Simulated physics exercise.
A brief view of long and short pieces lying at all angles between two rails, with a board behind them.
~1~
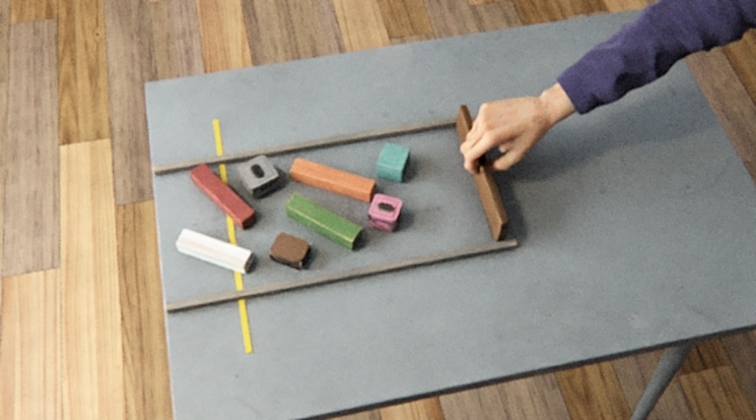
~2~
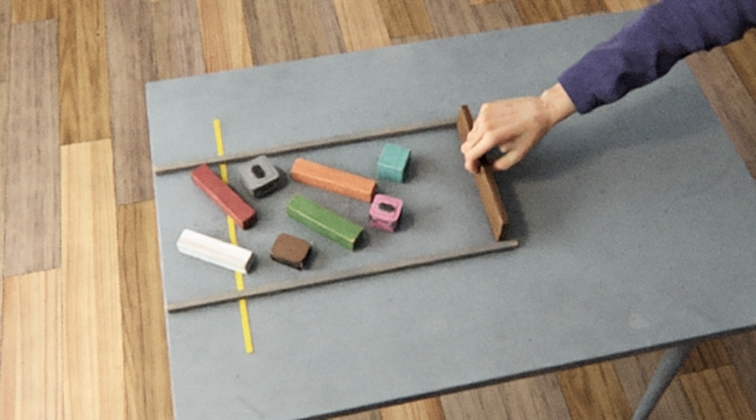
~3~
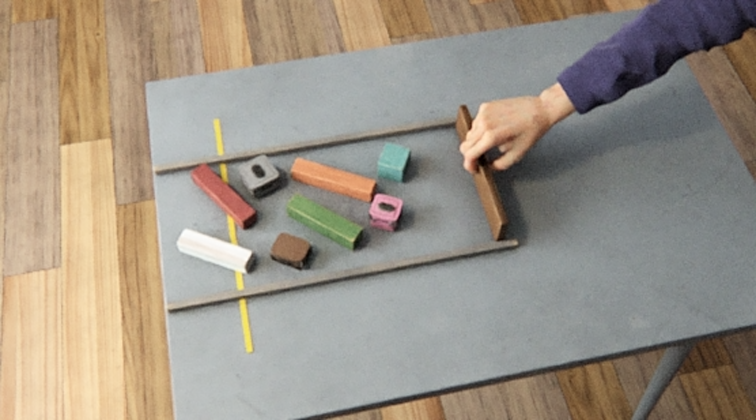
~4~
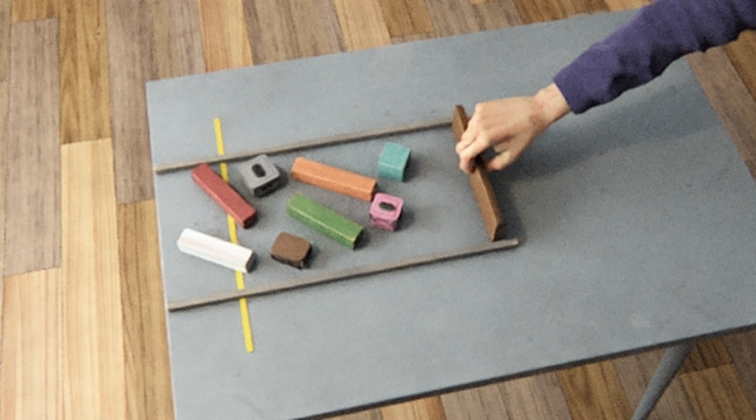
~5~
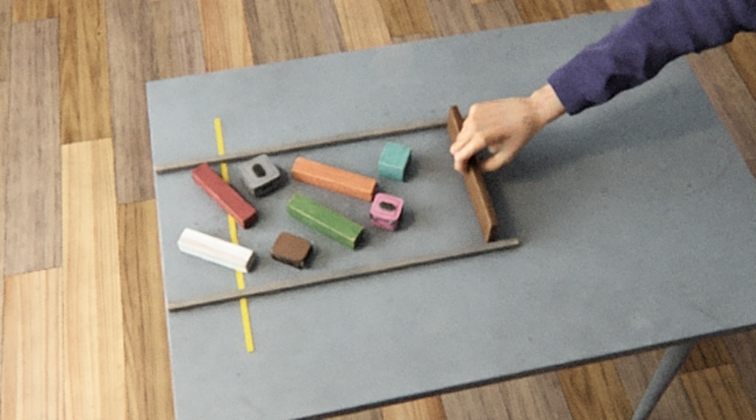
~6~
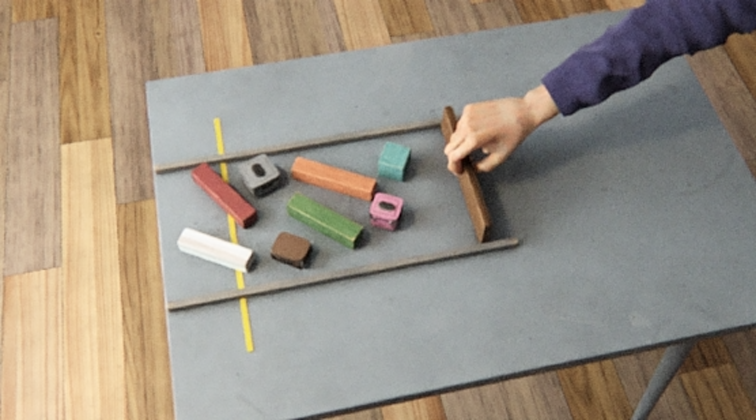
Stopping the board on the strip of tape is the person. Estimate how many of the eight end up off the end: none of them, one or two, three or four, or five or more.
Most likely the ones that land below will number fewer than three, yet some.
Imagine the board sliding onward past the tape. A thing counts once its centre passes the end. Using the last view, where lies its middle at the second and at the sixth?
For the first, roughly (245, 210); for the next, roughly (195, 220).
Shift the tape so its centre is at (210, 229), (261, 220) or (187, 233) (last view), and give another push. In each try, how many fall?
4, 0, 6.
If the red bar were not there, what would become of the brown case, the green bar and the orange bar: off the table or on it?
Brown case still up, green bar still up, orange bar still up.
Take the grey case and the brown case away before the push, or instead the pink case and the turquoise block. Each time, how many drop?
Counts - first: 0, second: 0.
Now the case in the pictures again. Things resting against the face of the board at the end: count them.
So the total is 2.
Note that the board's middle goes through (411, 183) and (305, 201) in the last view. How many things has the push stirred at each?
In order, the tallies are 1 and 8.
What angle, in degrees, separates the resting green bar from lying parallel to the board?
Roughly 15°.
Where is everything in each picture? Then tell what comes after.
White stick (215, 251); red bar (223, 196); grey case (259, 178); board (481, 172); tape (231, 226), in the first picture.
Red bar (224, 196); brown case (291, 252), in the second picture.
Grey case (260, 178); turquoise block (394, 163), in the third picture.
White stick (216, 251); orange bar (334, 179), in the fourth picture.
Red bar (224, 195); green bar (325, 221), in the fifth picture.
White stick (216, 250); red bar (224, 195); grey case (260, 177); board (465, 173); tape (232, 225), in the sixth picture.
A little later, none off yet; white stick at rest near (216, 250); red bar at rest near (224, 195); grey case at rest near (260, 177).
Next, none off yet; white stick shifted a little near (204, 249); red bar shifted a little near (215, 199); grey case shifted about its own width near (229, 179).
When it is over, the number that fall off is one or two; down, red bar and white stick.
